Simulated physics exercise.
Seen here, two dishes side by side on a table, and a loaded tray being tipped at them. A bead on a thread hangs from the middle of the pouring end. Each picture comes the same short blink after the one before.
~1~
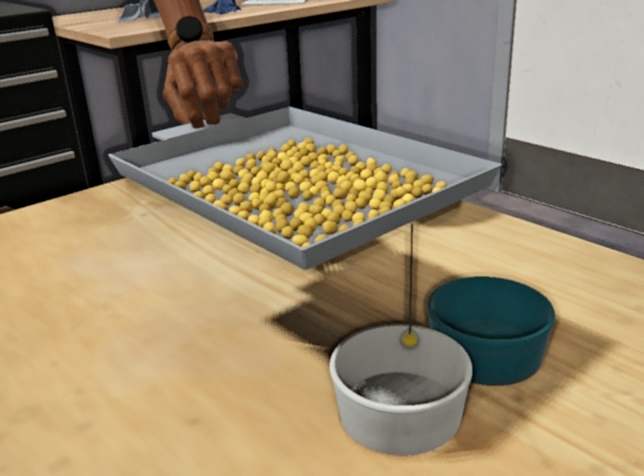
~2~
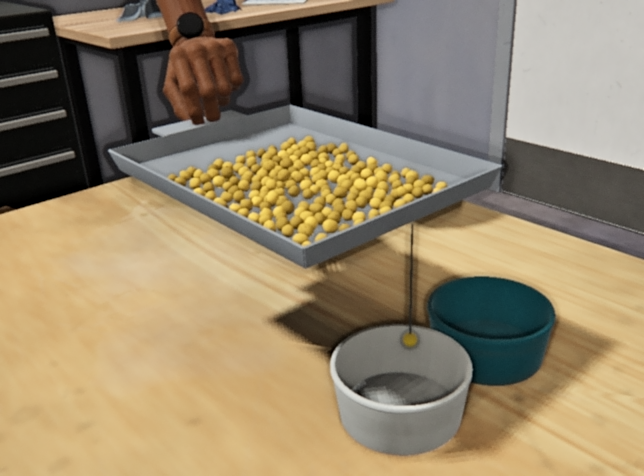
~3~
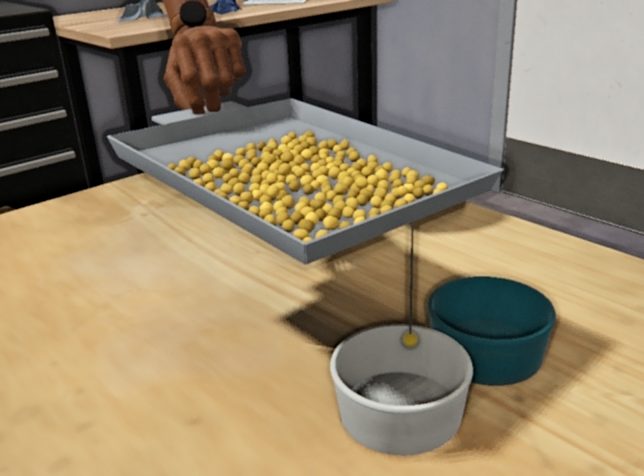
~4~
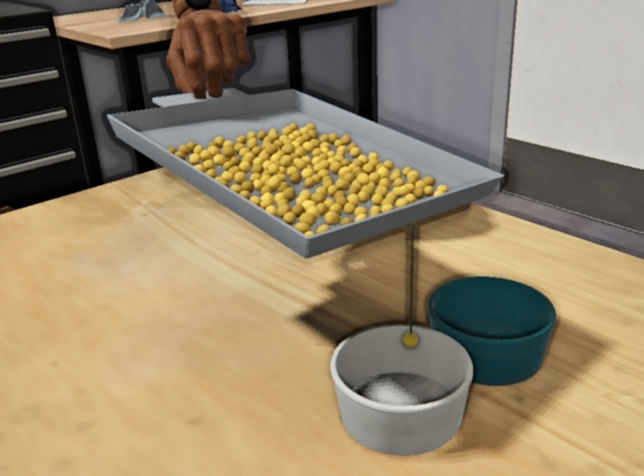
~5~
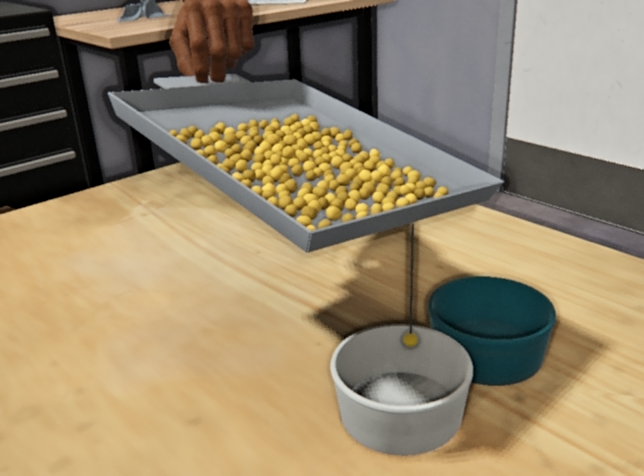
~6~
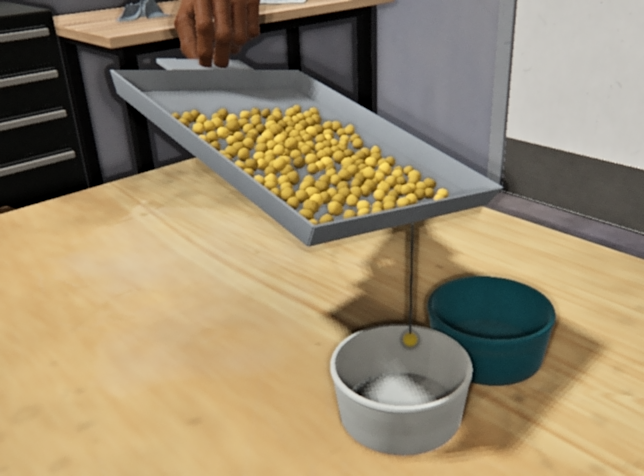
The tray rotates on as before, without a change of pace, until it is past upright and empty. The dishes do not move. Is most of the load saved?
In the dishes lies the larger part of it.
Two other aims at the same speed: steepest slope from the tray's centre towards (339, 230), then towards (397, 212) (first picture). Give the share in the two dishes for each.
The first gives 20 %, the second 20 %.
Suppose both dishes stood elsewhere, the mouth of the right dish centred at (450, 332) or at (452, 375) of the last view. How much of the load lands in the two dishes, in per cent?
About 70 and 20 per cent.
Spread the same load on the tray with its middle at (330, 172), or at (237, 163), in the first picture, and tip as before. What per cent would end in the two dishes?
About 70 and 90 per cent.
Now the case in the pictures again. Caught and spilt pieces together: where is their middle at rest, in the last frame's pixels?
Around (480, 353).
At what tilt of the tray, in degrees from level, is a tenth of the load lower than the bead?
At about 110°.
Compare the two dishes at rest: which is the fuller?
It is the right-hand dish.
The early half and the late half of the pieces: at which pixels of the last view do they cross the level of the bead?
The first part at (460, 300); the rest at (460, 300).
Just after the last frame, tray tipped steeply; every one on the tray.
A moment on, tray tipped right over; almost all on the tray; just a few in the right dish.
Further on, tray tipped past a quarter turn; about a tenth in the left dish; roughly two thirds in the right dish; roughly a quarter outside both.
When it is over, tray tipped past a quarter turn; about a tenth in the left dish; roughly two thirds in the right dish; roughly a quarter outside both.
